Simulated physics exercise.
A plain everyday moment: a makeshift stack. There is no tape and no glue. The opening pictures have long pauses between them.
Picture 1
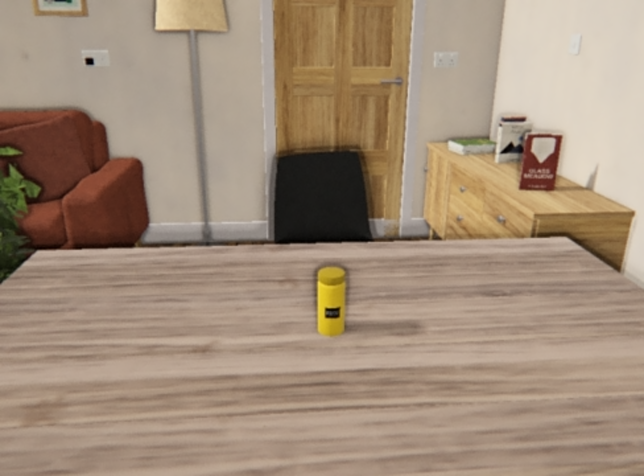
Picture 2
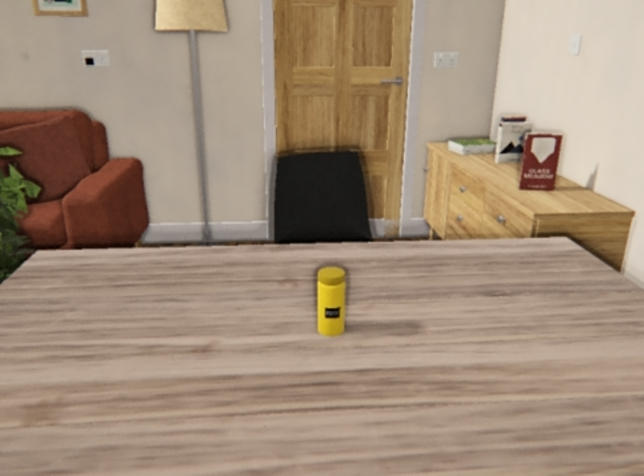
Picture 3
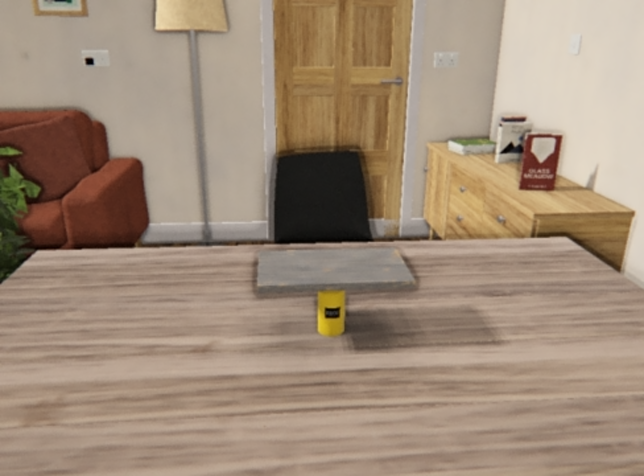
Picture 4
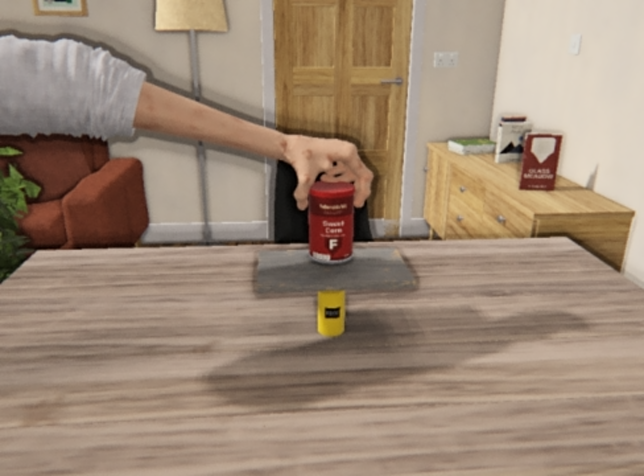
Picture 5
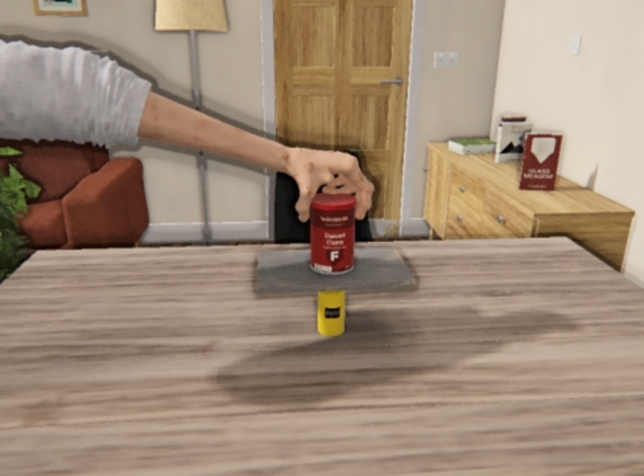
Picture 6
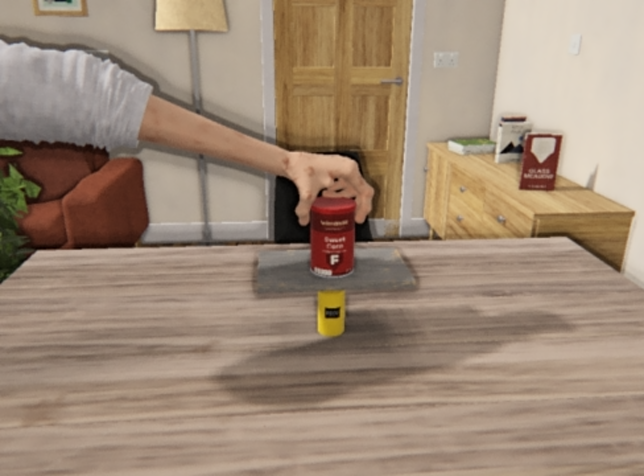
The video shows a yellow shaker standing on a wooden table, then a flat grey slab resting on top of it. A hand reaches in from the left and lowers a red tin onto the slab, keeping hold of it.
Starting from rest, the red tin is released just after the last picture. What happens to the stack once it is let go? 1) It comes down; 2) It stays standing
2, it stays standing.
Then, 0.50 s past the last view, nothing moves.
Then, 1.30 s past the last view, red tin resting near (333, 238).
Finally, all 3 still in place. Final places as the last picture's camera would see them, red tin near (333, 238). The stack keeps its balance.
